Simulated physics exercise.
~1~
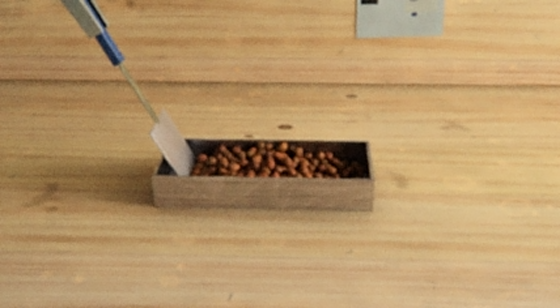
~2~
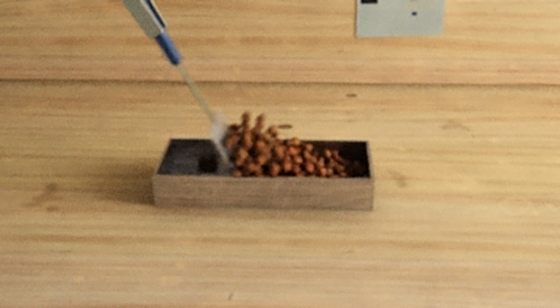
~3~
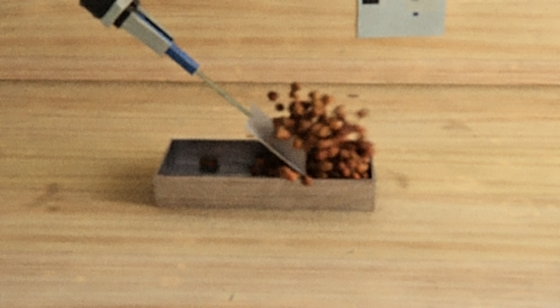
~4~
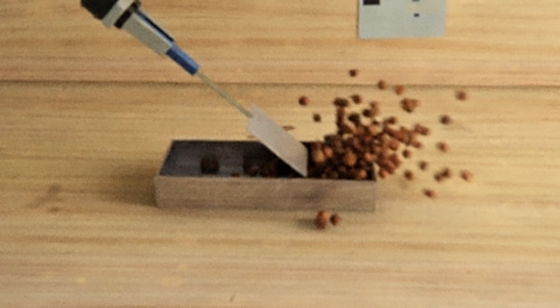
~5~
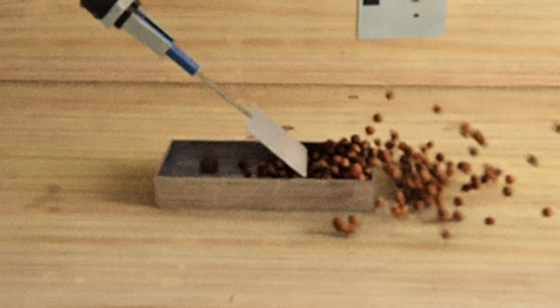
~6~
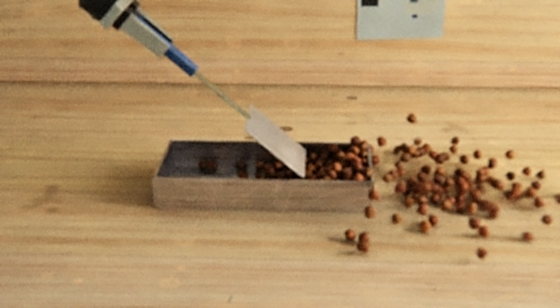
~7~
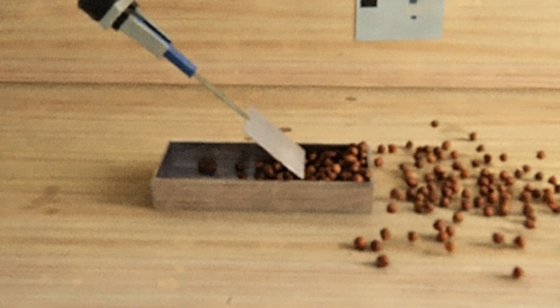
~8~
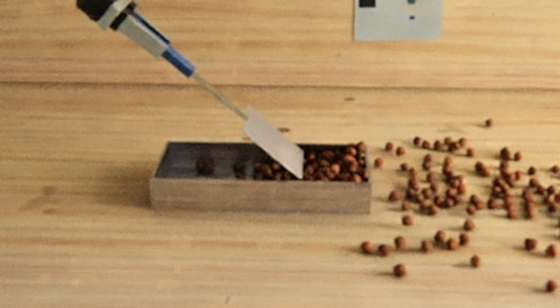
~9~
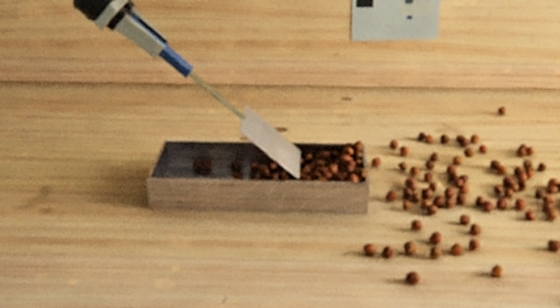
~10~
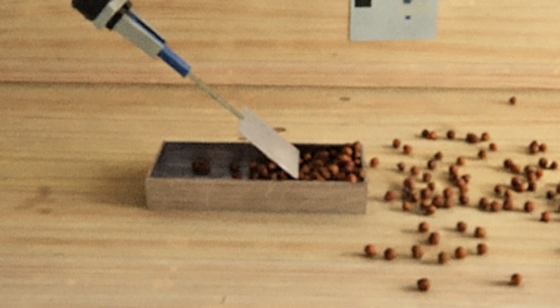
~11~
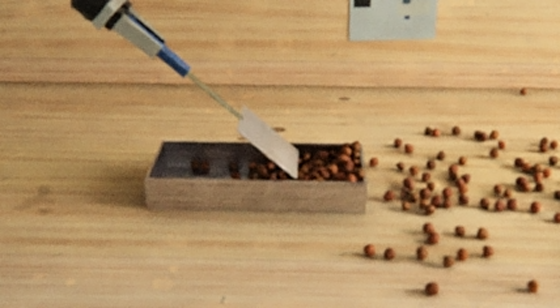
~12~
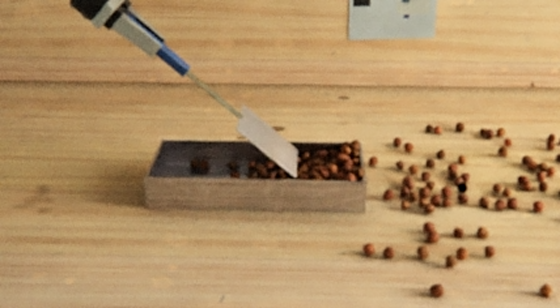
On a wooden table top, a turner held by a robot arm sweeps rightward through a trough of hazelnuts, flinging many over the right end; they scatter and roll across the table while the blade stays tilted in the trough beside the nuts left inside.
